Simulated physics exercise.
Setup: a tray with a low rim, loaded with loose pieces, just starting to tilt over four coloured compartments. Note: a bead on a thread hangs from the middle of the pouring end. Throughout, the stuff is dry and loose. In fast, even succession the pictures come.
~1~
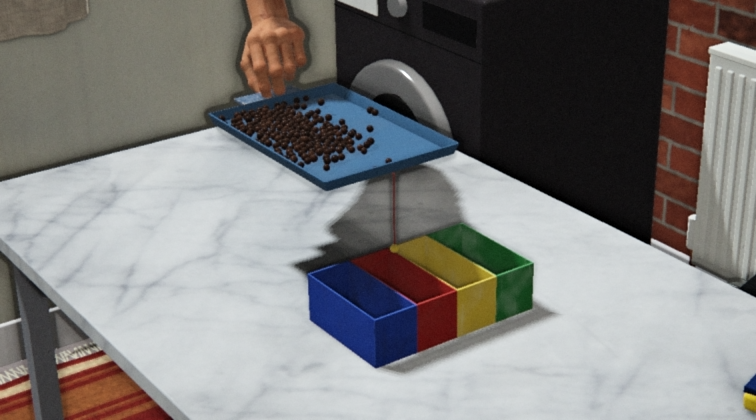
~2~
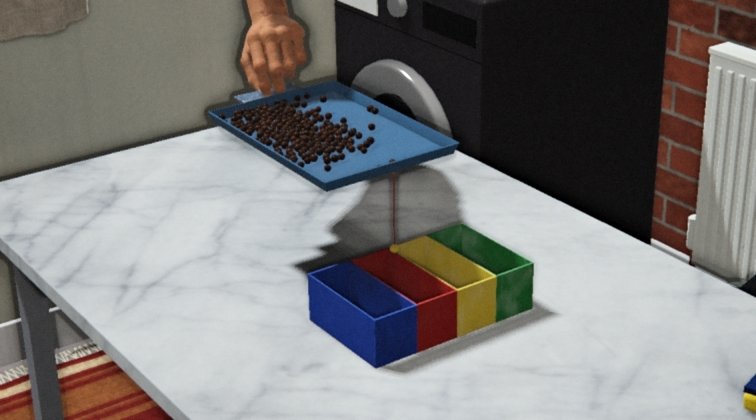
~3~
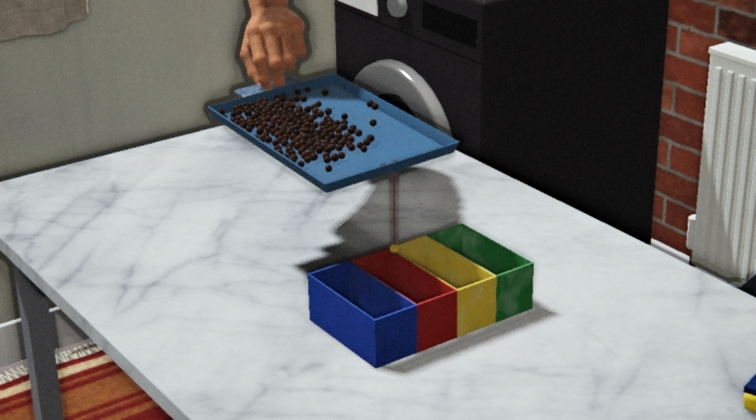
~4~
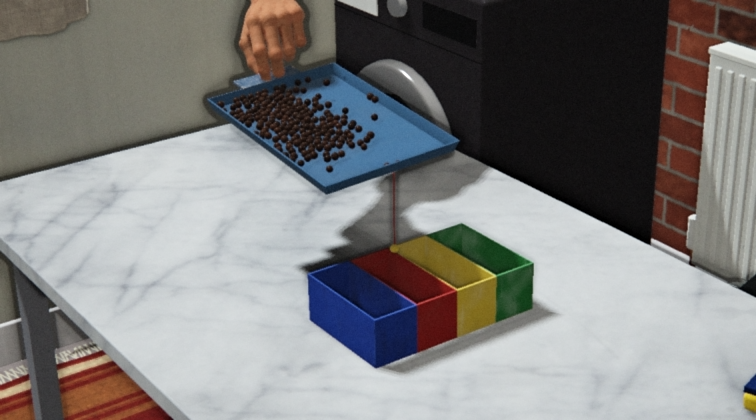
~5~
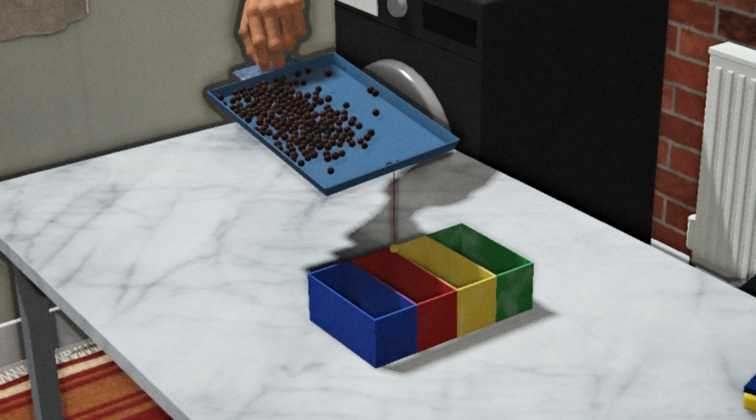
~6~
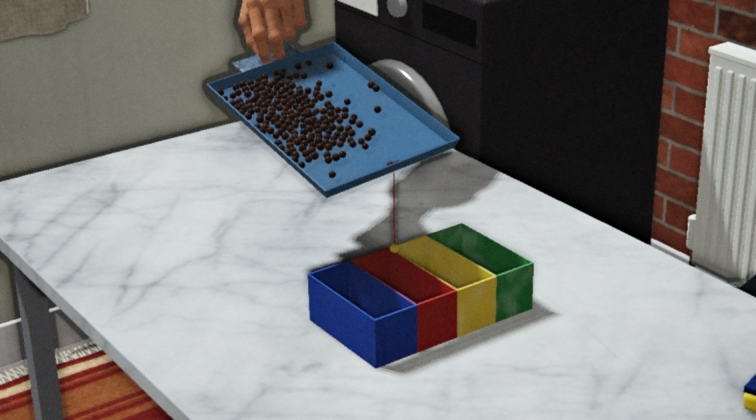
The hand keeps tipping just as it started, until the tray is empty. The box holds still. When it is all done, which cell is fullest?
Fullest: The blue cell.
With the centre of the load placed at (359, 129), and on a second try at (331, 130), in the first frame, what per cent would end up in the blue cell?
Some 60 and then some 60 per cent.
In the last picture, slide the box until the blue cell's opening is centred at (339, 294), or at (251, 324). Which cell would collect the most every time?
Position one: The blue cell. Position two: The yellow one.
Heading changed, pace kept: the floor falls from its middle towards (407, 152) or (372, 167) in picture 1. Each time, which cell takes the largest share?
That green cell, then the cell in blue.
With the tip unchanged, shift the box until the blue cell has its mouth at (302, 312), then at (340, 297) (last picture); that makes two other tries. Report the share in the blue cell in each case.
Trial 1 around 0 percent, trial 2 around 70 percent.
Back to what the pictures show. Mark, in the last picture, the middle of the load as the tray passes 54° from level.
In the last view, the load is centred near (338, 183).
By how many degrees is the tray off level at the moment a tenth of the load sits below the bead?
It's turned some 50 degrees by then.
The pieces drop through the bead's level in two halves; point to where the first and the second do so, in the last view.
The first part passes (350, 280); everything after passes (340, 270).
Soon, tray tipped steeply; about two thirds on the tray; a small part in the blue cell; a stray few in the red cell; about a quarter falling or outside the box.
A while on, tray tipped right over; a stray few on the tray; about two thirds in the blue cell; a small part in the red cell; a stray few in the yellow cell; about a third falling or outside the box.
Towards the end, tray tipped past a quarter turn; about two thirds in the blue cell; a small part in the red cell; a stray few in the yellow cell; about a third falling or outside the box.
Finally, tray tipped past a quarter turn; about two thirds in the blue cell; a small part in the red cell; a stray few in the yellow cell; none in the green cell; about a third outside the box.
